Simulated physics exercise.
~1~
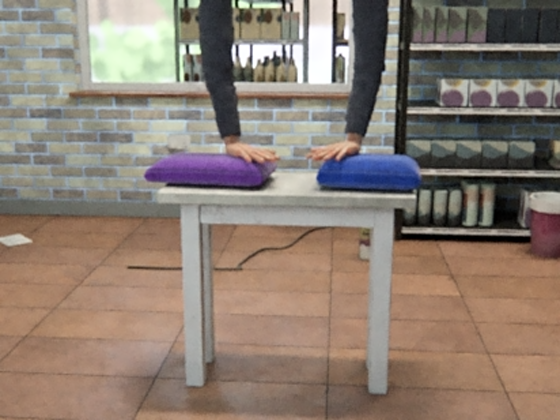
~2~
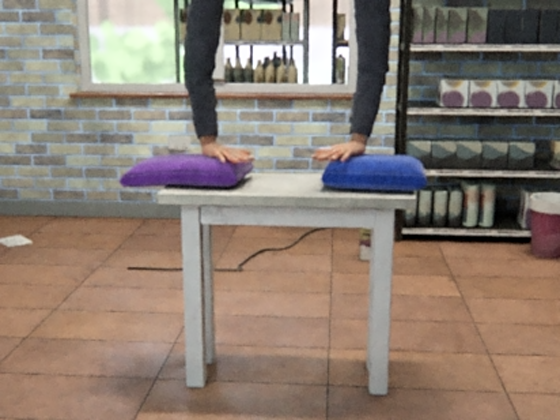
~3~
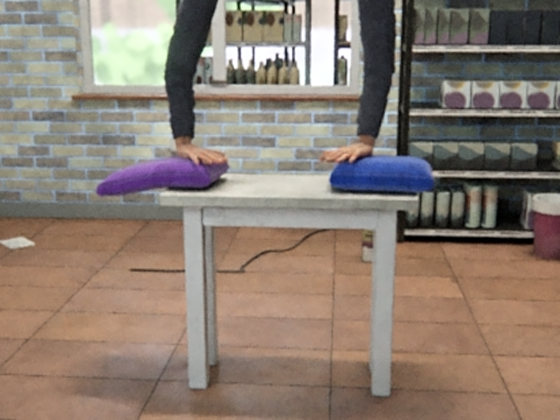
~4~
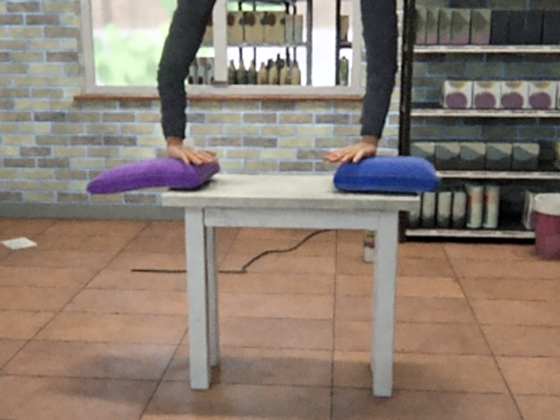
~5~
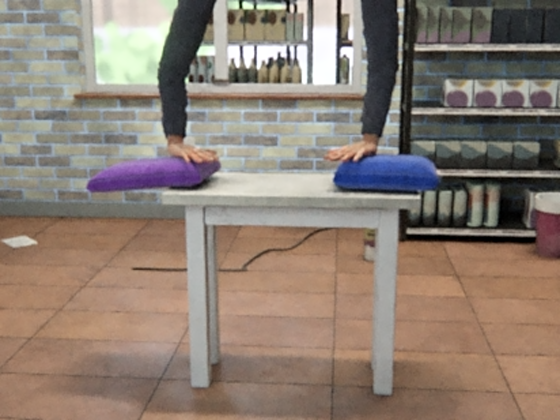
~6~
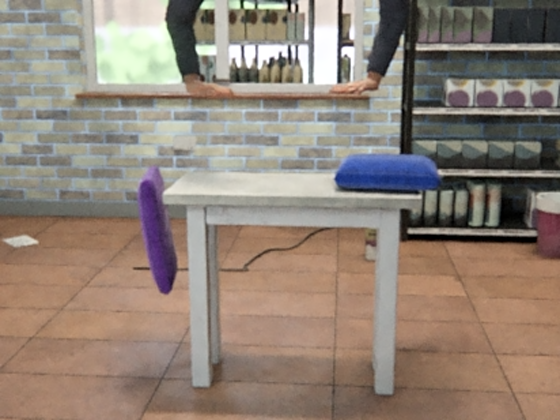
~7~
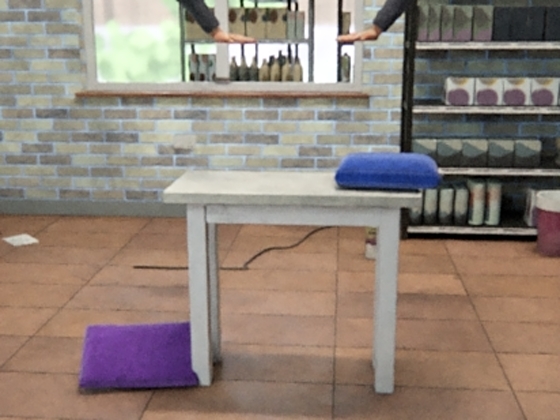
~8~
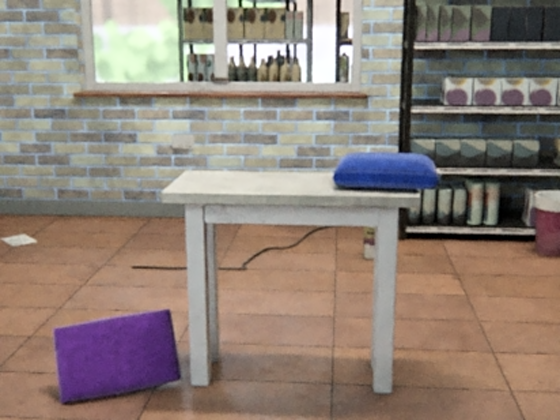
Two hands push a purple pillow and a blue bag apart, and the pillow falls off.
